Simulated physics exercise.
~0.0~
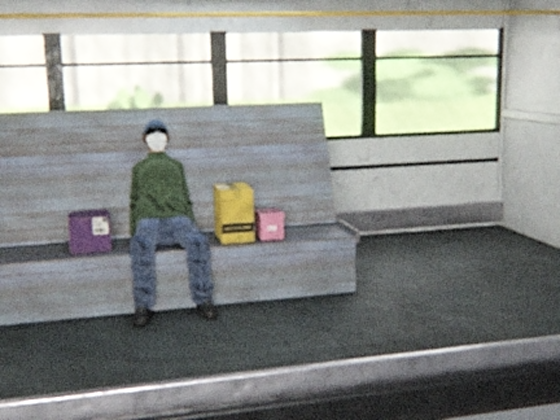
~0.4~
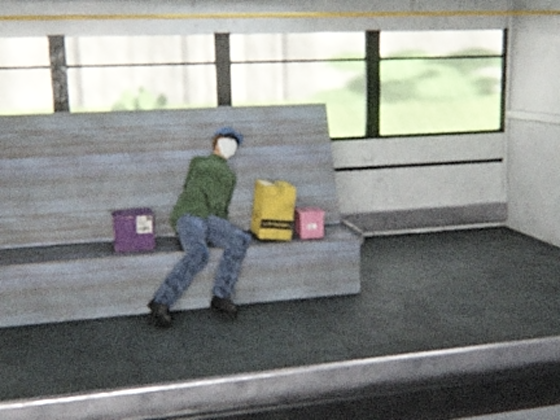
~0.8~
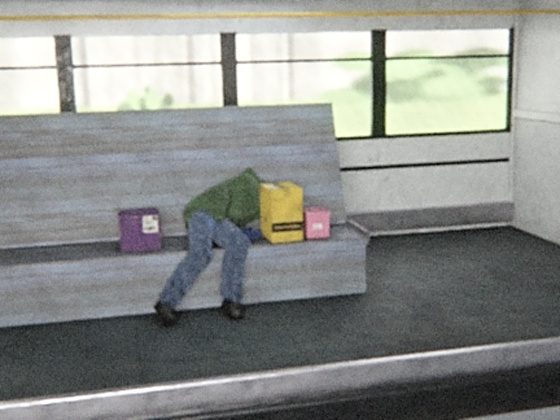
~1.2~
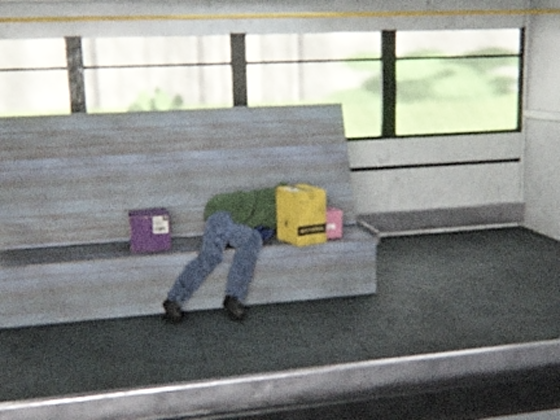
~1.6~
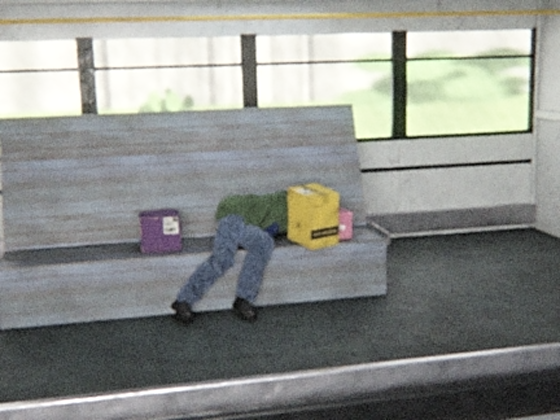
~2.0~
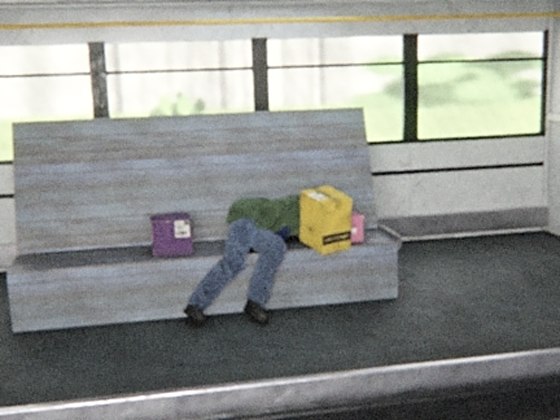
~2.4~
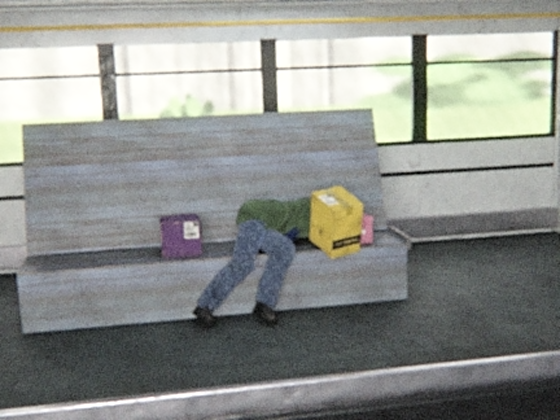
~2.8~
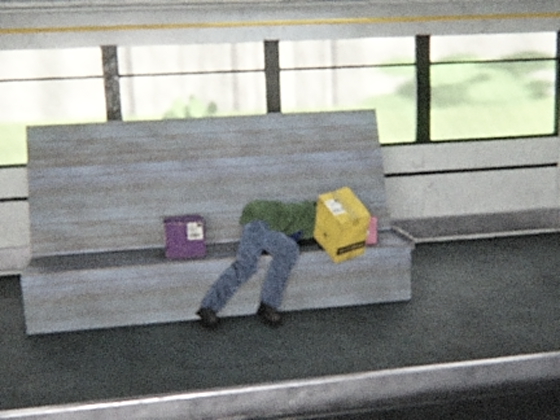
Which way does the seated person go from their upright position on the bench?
The person moves to the right, sliding along the seat and slumping over sideways towards the yellow pack.
